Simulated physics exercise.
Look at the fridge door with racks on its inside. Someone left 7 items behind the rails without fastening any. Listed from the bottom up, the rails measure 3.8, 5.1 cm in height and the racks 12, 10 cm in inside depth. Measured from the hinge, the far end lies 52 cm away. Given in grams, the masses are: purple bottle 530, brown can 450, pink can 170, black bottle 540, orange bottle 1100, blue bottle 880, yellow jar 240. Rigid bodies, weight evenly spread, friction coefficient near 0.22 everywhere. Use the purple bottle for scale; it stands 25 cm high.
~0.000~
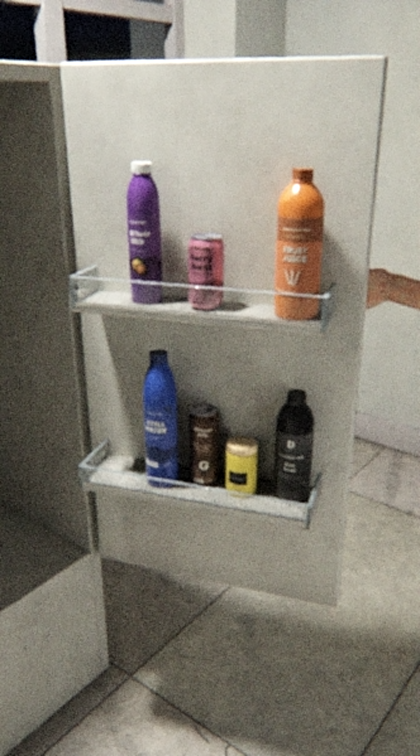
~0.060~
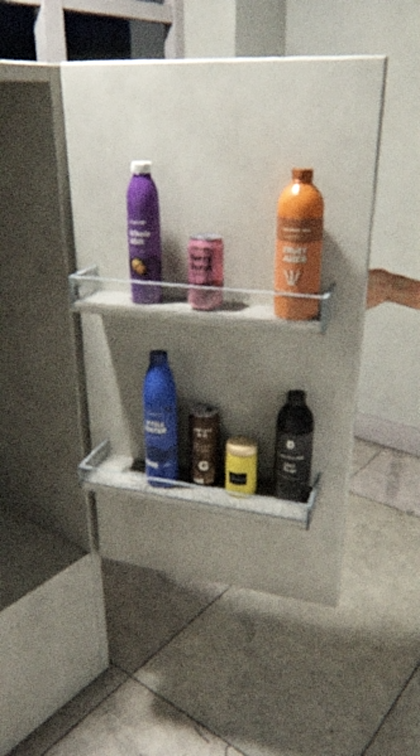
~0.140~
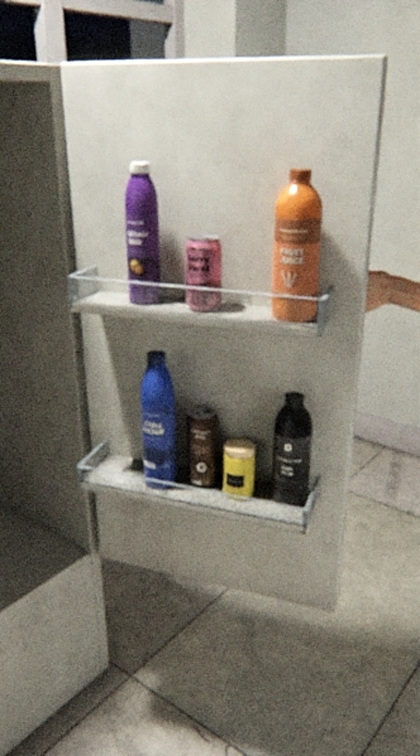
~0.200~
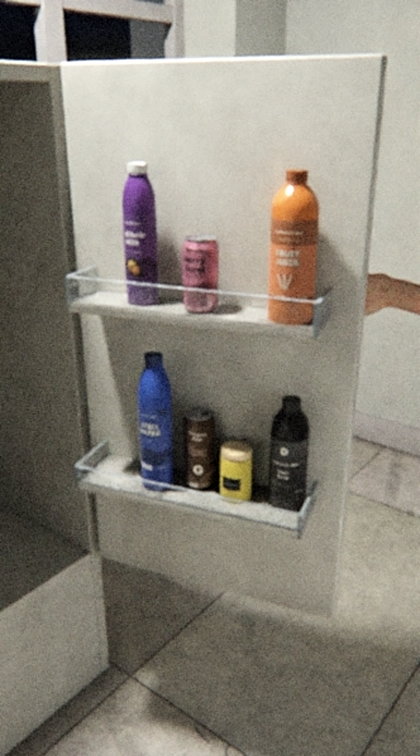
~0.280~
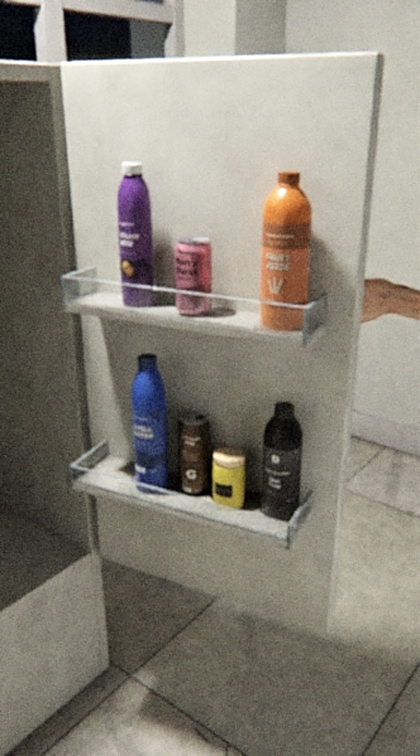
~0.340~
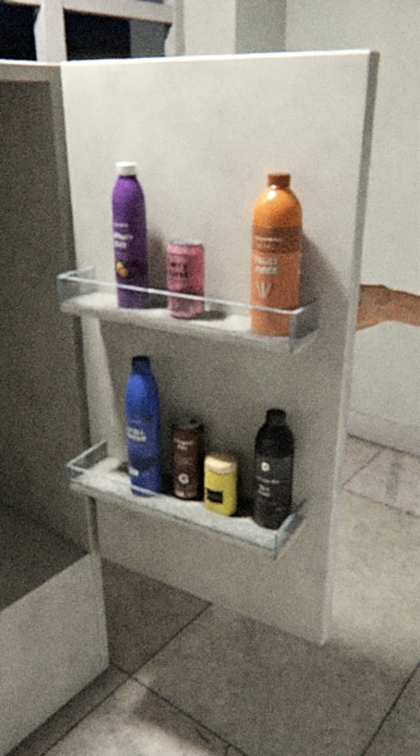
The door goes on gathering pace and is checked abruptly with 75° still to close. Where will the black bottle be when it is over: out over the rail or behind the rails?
The rack loses it.
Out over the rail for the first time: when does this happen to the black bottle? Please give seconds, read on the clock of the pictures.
I'd put it at some 0.8 s.
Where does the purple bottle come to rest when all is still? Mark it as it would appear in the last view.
Roughly pixel (83, 243).
Around 0.64 s, open by 75°; black bottle at 6° to upright near (172, 519); orange bottle at 16° to upright; yellow jar at 3° to upright.
Around 1.04 s, open by 75°; black bottle now out over the rail; orange bottle at 24° to upright; brown can shifted 5 cm.
Around 1.34 s, open by 75°; orange bottle at 24° to upright; brown can shifted 5 cm; yellow jar shifted 3 cm.
Finally (2.2 s), out over the rail, black bottle; the other 6 still in place (within 5 cm).
